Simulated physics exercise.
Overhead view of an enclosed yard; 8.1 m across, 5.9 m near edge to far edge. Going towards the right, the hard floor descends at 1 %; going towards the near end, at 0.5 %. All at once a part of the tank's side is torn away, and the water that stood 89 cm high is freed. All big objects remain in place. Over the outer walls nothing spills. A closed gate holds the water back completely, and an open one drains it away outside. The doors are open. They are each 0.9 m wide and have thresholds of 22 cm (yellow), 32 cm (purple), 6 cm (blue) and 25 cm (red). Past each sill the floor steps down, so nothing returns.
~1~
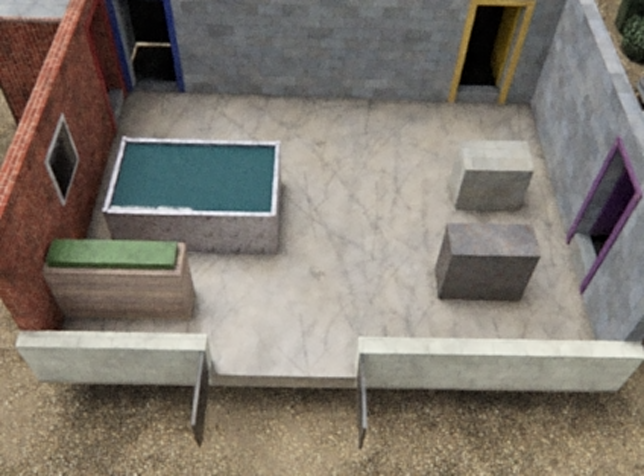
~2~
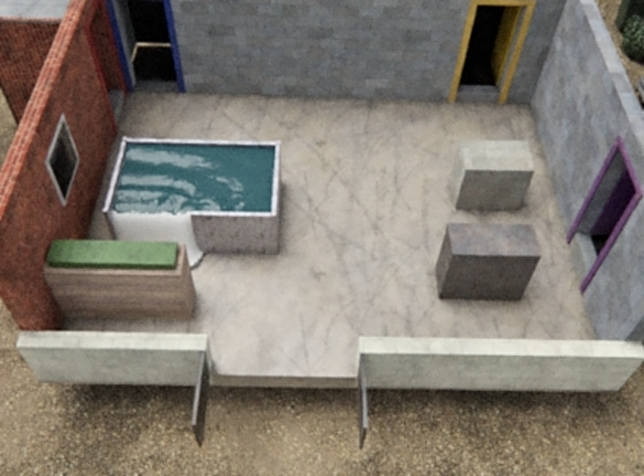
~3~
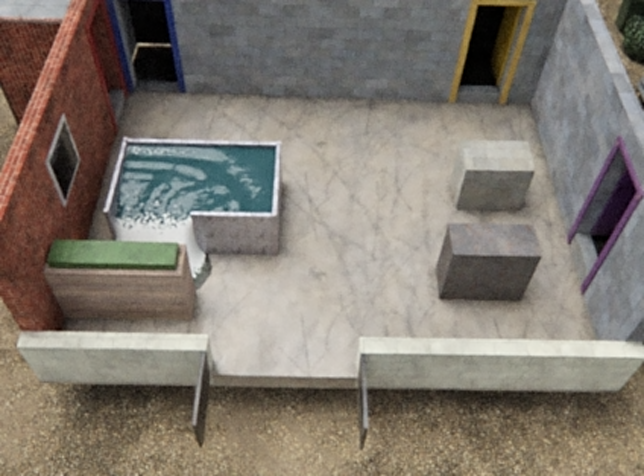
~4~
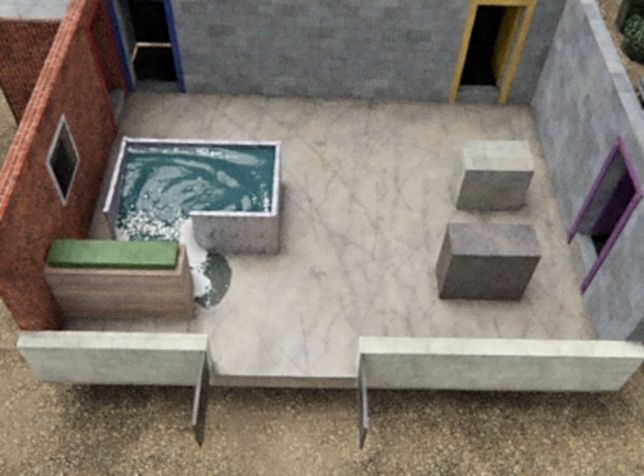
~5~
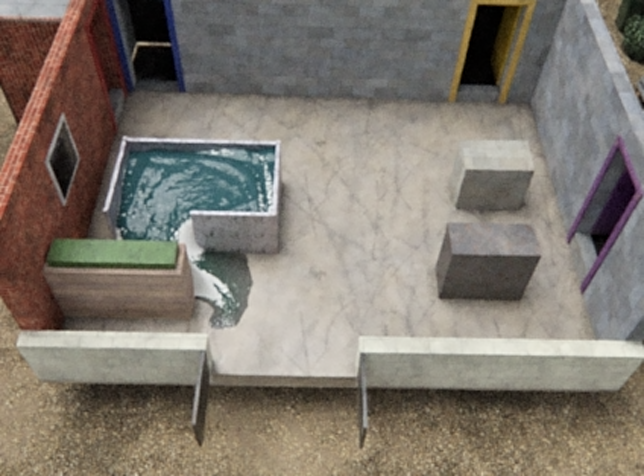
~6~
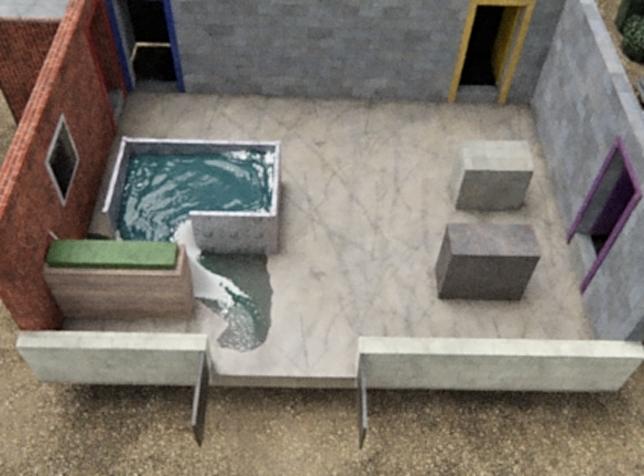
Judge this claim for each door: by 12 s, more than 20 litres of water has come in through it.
In order: Yellow door: Short of the set amount; purple door: Short of the set amount; blue door: Beyond the set amount; red door: Short of the set amount.
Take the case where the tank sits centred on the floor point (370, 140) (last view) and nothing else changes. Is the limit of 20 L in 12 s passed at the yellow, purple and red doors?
Well, against that limit, at yellow it's within bounds, at purple it's within bounds, and at red it's within bounds.
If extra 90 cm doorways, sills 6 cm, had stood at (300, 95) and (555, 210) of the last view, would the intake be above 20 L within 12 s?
In turn: Under, past it.
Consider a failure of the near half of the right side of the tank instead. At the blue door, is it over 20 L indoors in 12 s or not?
Relative to that limit, blue ends up on the low side.
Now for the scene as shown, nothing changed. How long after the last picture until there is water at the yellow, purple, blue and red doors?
So, yellow at 5.5 s, then purple at 2.2 s, blue at 1.0 s, and red at 0.9 s.
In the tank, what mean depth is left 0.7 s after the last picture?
53 cm.
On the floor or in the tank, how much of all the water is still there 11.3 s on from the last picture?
Some 76 in a hundred.
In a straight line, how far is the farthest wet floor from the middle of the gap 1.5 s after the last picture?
Distance: Approx. 6.0 m.
Then, 0.7 s after the last picture water covers 20 % of the floor and is deepest (79 cm) near (86, 284); yellow door not reached, purple door not reached, blue door not reached, red door not reached.
Then, 1.5 s after the last picture water covers 40 % of the floor and is deepest (50 cm) near (98, 284); yellow door not reached, purple door not reached, blue door 6 cm at the sill, 43 L in, red door 14 cm at the sill, 0 L in.
Then, 2.8 s after the last picture water covers 50 % of the floor and is deepest (30 cm) near (172, 258); yellow door not reached, purple door 4 cm at the sill, 0 L in, blue door 12 cm at the sill, 284 L in, red door 8 cm at the sill, 0 L in.
Then, 6.3 s after the last picture water covers 80 % of the floor and is deepest (19 cm) near (159, 267); yellow door 8 cm at the sill, 0 L in, purple door 8 cm at the sill, 0 L in, blue door 14 cm at the sill, 453 L in, red door 4 cm at the sill, 0 L in.
Then, 11.3 s after the last picture water covers 90 % of the floor and is deepest (14 cm) near (555, 226); yellow door 9 cm at the sill, 0 L in, purple door 7 cm at the sill, 0 L in, blue door 6 cm at the sill, 494 L in, red door 3 cm at the sill, 0 L in.
